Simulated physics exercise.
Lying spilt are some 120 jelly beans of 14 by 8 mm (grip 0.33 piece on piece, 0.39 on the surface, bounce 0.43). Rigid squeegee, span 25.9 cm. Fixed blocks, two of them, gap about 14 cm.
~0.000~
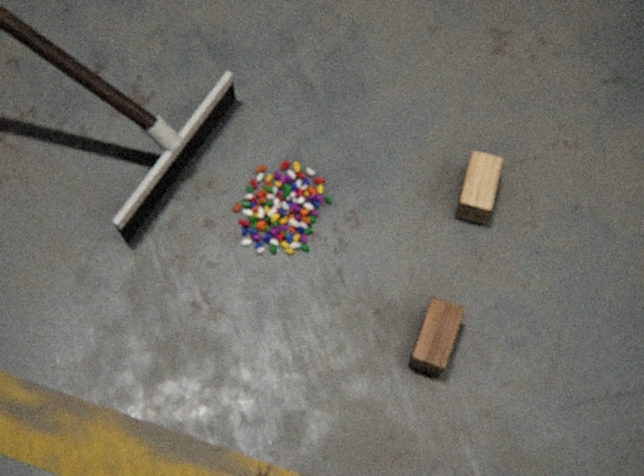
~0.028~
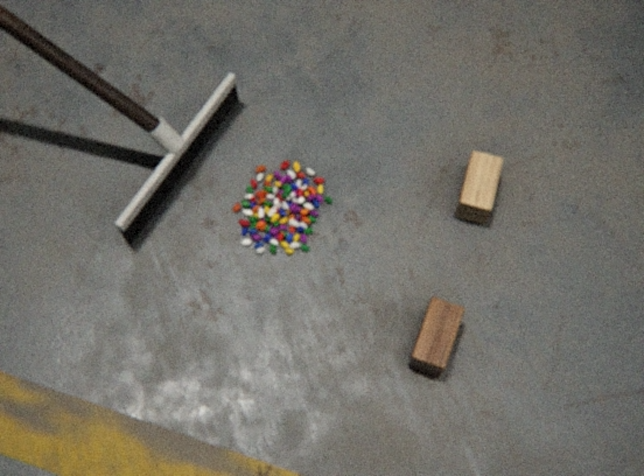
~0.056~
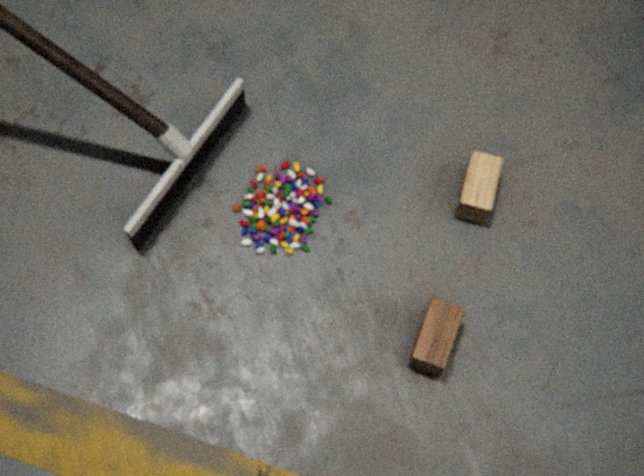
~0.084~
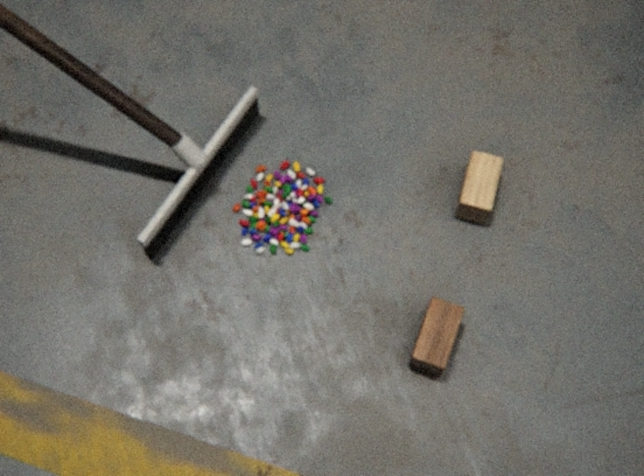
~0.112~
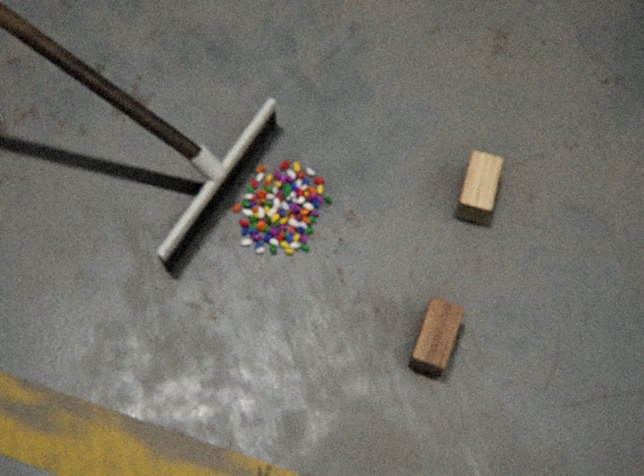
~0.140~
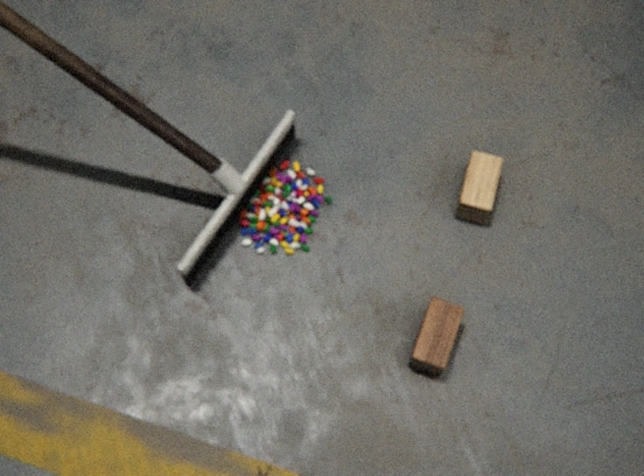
On a grey floor, a squeegee slides right and pushes into colourful beans near two blocks.
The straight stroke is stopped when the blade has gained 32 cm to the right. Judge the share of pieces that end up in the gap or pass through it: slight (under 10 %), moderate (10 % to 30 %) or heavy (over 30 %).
The share in the gap is big.
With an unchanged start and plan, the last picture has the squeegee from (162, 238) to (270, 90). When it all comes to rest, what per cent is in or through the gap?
Through 30.
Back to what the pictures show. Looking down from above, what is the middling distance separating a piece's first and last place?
Roughly 30 centimetres.
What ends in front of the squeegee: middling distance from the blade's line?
Middle value: Near 11 cm.
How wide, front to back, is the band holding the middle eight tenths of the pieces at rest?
Roughly 24 cm.
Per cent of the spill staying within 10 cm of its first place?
Roughly 0 %.
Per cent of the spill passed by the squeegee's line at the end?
It comes to about 5 per cent.
After 0.30 s, squeegee 29 cm from its start, spill 20 cm wide; round the near block 5 %, held up before the blocks 95 %.
Then, at 0.46 s, squeegee 34 cm from its start, spill 25 cm wide; in or through the gap 50 %, round the near block 15 %, held up before the blocks 35 %.
After 0.59 s, squeegee 34 cm from its start, spill 29 cm wide; in or through the gap 50 %, round the near block 15 %, held up before the blocks 35 %.
At rest (2.9 s), in or through the gap 45 %, round the near block 25 %, round the far block 0 %, held up before the blocks 30 %.
